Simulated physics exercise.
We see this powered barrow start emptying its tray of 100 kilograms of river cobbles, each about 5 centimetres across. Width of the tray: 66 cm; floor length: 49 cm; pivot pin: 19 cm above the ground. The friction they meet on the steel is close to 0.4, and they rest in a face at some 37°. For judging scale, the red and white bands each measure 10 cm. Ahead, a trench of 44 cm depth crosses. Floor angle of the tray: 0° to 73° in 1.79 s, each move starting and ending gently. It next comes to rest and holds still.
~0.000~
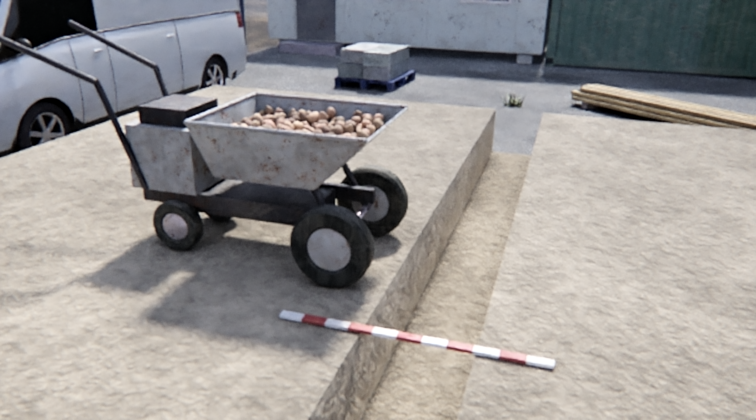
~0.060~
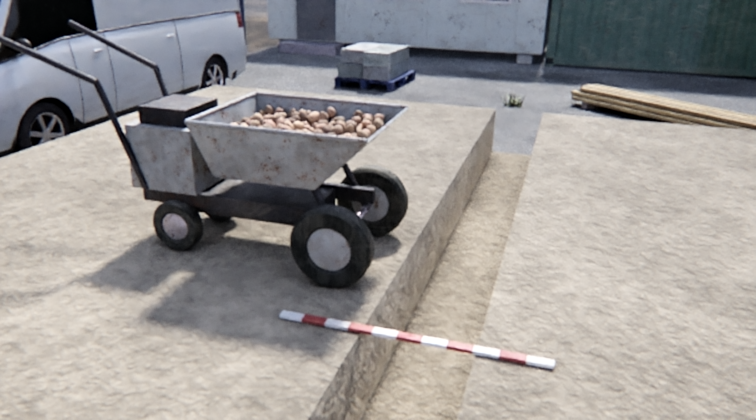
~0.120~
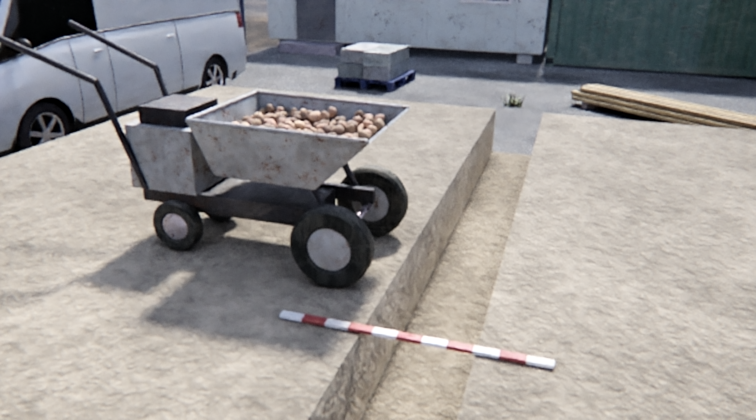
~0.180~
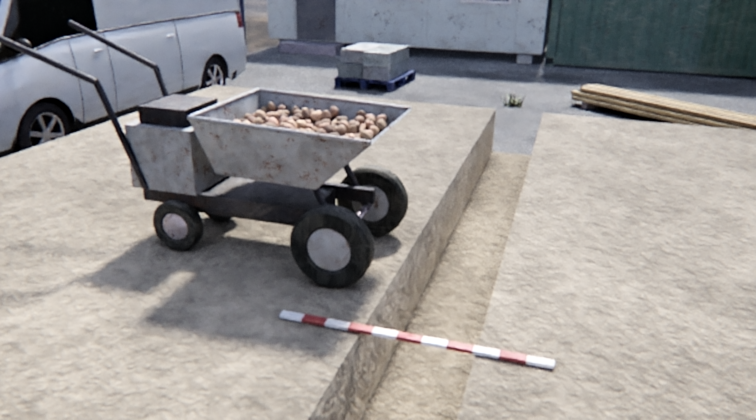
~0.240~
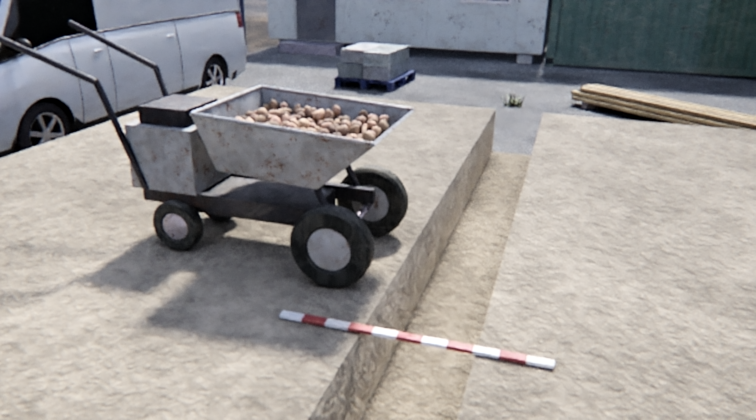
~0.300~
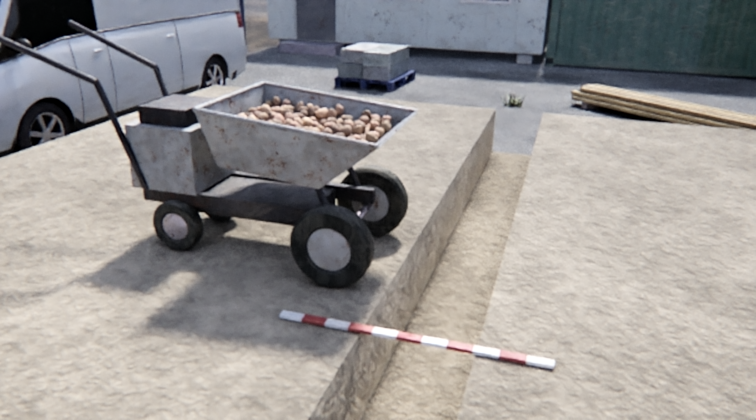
On a sandy yard beside a narrow trench, a small wheeled cart full of brownish stones stood still near a red and white pole, then its metal tray tilted slightly to the right.
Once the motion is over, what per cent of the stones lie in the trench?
49 %.
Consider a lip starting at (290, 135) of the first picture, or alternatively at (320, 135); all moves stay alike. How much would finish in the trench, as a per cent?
100 % and 100 %.
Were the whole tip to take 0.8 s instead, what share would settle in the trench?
About 35 percent, I'd say.
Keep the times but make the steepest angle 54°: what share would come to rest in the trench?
It comes out at about 55 percent.
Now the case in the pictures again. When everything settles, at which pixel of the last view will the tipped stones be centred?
I'd point somewhere around (505, 275).
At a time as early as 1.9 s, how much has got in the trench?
30 per cent or so by then.
After 1.3 s the floor is at 61°; 99 % in the tray, 1 % in the trench; the foremost stones are at (475, 221).
After 1.9 s the floor is at 73°; 25 % in the tray, 32 % in the trench, 43 % past the trench; the foremost stones are at (617, 285).
After 2.2 s the floor is at 73°; 2 % in the tray, 45 % in the trench, 52 % past the trench; the foremost stones are at (688, 296).
After 4.2 s the floor is at 73°; 0 % in the tray, 49 % in the trench, 51 % past the trench; the foremost stones are at (711, 291).
